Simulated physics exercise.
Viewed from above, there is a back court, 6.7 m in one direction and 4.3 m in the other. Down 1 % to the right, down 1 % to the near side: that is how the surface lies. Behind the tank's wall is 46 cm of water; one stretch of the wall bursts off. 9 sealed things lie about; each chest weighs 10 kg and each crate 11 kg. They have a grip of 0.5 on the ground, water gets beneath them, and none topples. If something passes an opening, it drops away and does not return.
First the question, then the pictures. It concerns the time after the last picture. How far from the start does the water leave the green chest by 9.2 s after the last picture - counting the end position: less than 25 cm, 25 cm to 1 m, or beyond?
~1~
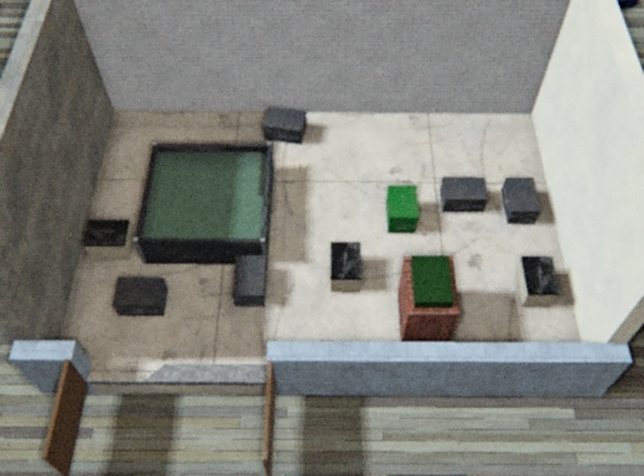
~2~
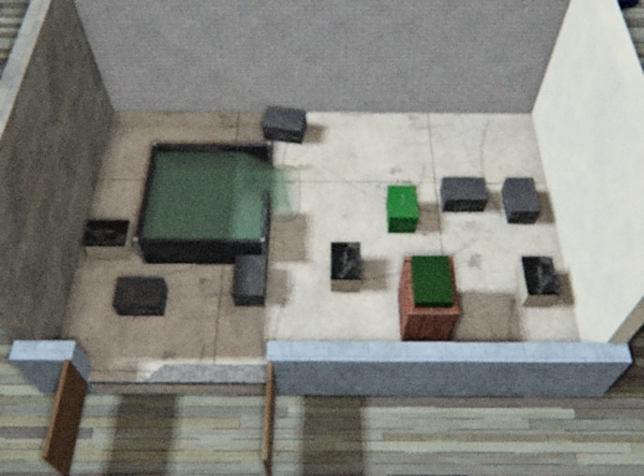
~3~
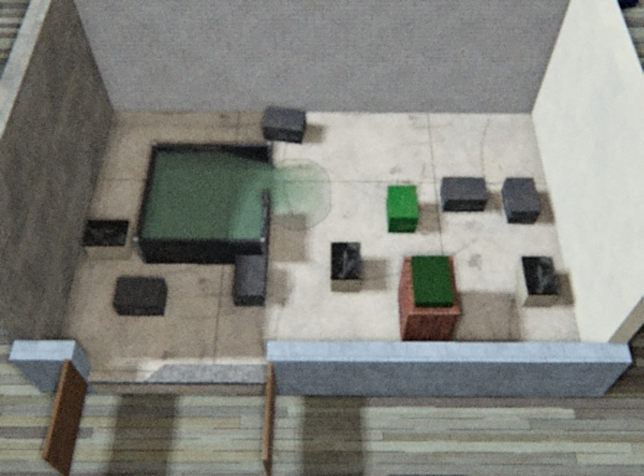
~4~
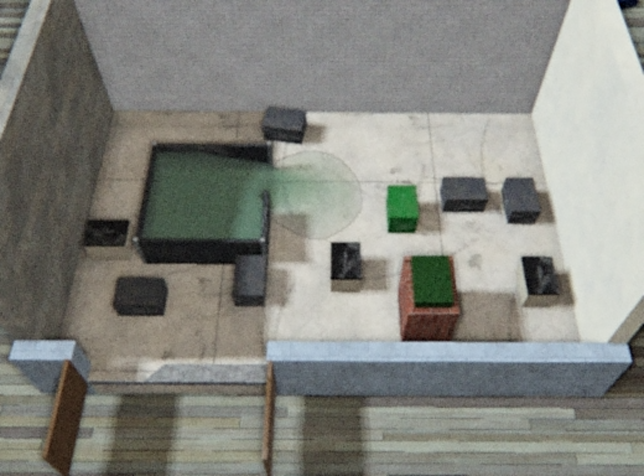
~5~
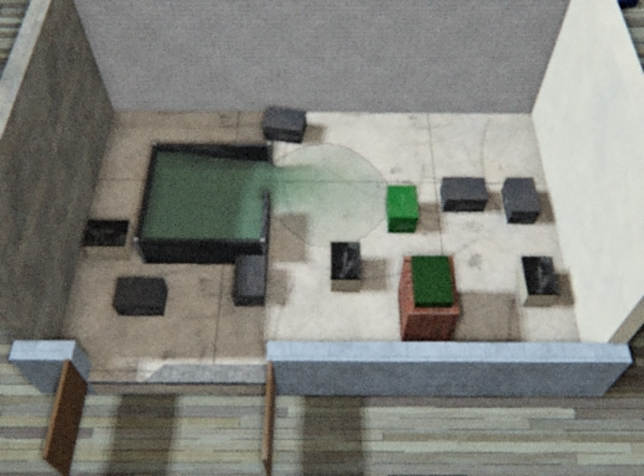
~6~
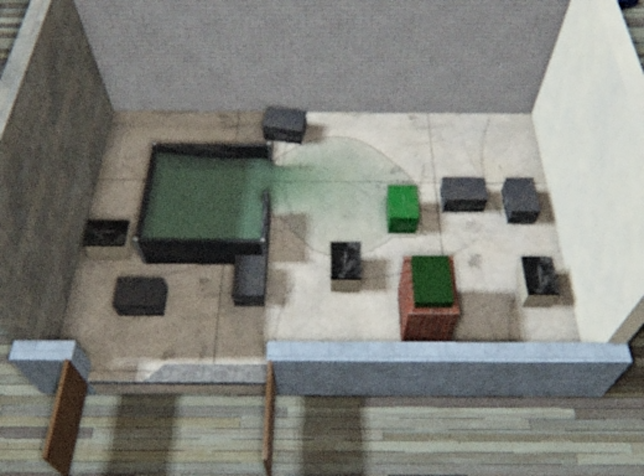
Chances are it goes a good distance.
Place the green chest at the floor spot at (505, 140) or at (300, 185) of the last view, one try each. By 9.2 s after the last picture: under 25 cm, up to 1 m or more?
From the first spot it goes a long way, and from the second it goes a long way.
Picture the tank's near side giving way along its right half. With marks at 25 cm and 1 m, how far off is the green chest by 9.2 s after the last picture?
So the green chest keeps its position.
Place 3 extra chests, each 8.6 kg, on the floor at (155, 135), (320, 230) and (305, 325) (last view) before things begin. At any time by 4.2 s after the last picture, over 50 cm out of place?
In turn: Less, short of it, under.
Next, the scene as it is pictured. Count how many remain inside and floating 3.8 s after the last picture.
At that instant the tally stands at 4.
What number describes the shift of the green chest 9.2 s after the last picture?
150 cm.
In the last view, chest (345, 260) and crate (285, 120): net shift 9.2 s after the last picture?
40 cm and 0 cm, respectively.
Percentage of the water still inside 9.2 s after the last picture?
Close to 98 in a hundred parts remain.
Then, 1.2 s after the last picture the green chest is near (491, 227), 1.2 m from its start, aground; 0 of 9 are out; 0 afloat.
Then, 3.8 s after the last picture the green chest is near (556, 299), 2.4 m from its start, afloat; 0 of 9 are out; 4 afloat.
Then, 6.2 s after the last picture the green chest is near (531, 313), 2.3 m from its start, afloat; 0 of 9 are out; 4 afloat.
Then, 9.2 s after the last picture the green chest is near (478, 282), 1.6 m from its start, afloat; 0 of 9 are out; 4 afloat.
